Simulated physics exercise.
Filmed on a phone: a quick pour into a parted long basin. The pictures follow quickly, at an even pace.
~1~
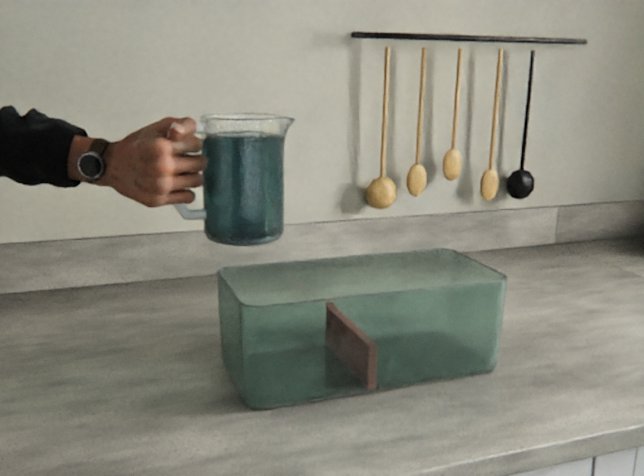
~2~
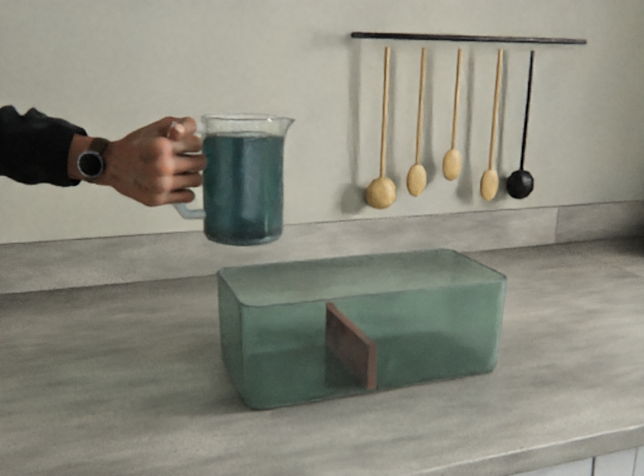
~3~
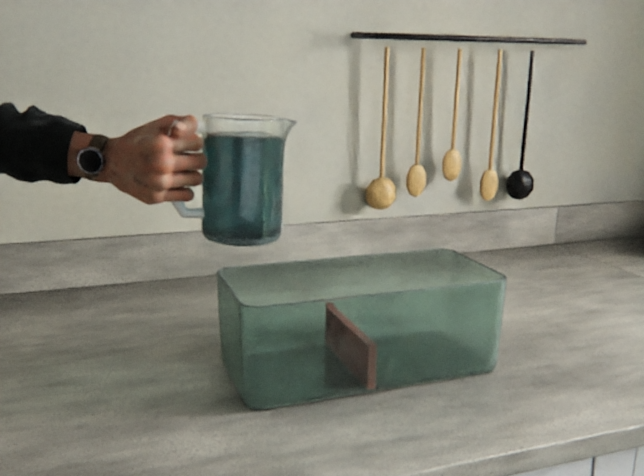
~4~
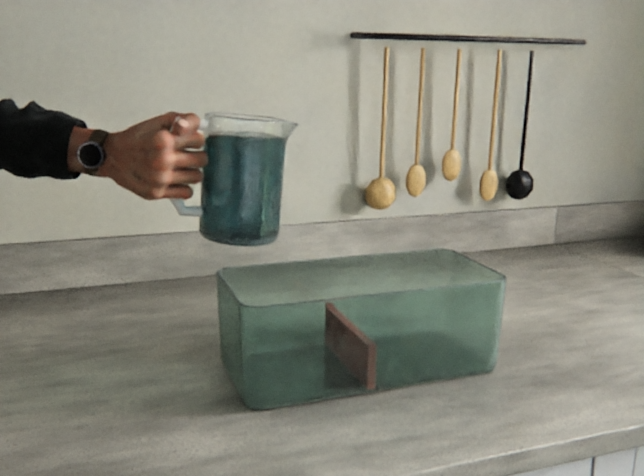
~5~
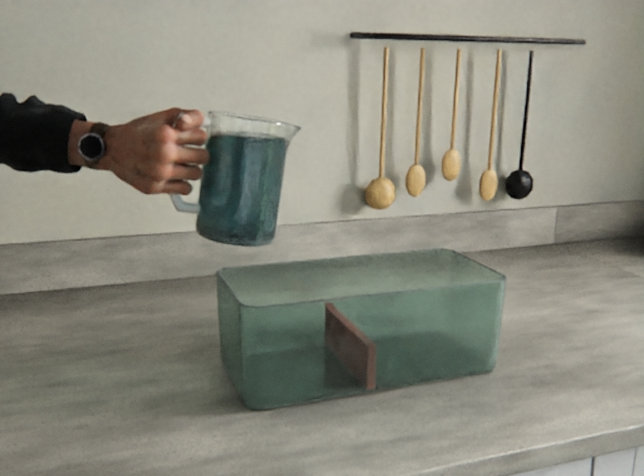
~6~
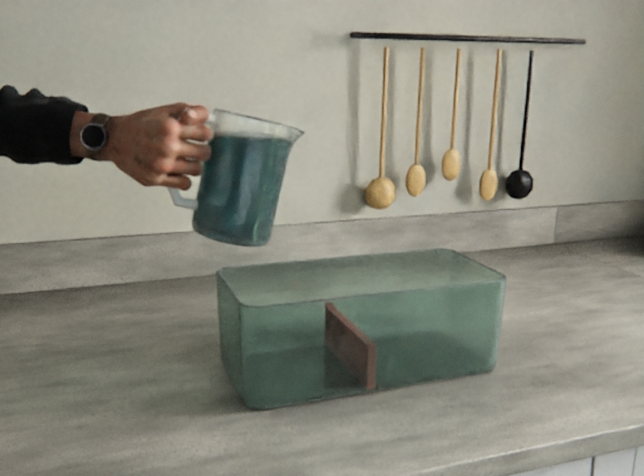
The clip opens on a hand in a dark sleeve and watch holding a glass jug of dark blue-green liquid, upright above a long clear basin with a low reddish divider. The jug stays nearly still at first, then the hand gradually tilts it slightly to the right, its liquid still inside.
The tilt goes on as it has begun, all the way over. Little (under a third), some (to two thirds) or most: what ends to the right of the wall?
The share right of the wall is between a third and two thirds.
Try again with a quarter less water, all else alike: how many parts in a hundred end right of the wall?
It comes to 20 per cent or so.
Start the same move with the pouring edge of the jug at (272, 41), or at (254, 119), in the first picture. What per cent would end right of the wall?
In turn 35 and 5 in a hundred.
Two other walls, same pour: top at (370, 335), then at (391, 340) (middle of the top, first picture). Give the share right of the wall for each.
Roughly 10 per cent, and 15 per cent.
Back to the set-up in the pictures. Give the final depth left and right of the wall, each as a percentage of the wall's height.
The left part 30 per cent, the right part 20.
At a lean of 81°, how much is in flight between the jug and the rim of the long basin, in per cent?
Near 15 %.
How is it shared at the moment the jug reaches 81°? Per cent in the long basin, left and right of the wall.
The left part 0 per cent, the right part 5.
A moment on, the jug is tipped on its side and 81 per cent is still to pour, 0 is left of the wall and 4 right of it.
Next, the jug is tipped right over and 23 per cent is still to pour, 26 is left of the wall and 33 right of it.
Then the jug is tipped right over and 0 per cent is still to pour, 58 is left of the wall and 40 right of it.
Later the jug is tipped right over and 0 per cent is still to pour, 59 is left of the wall and 40 right of it.
Finally, 59 per cent lies left of the wall, 40 right of it and 1 outside.
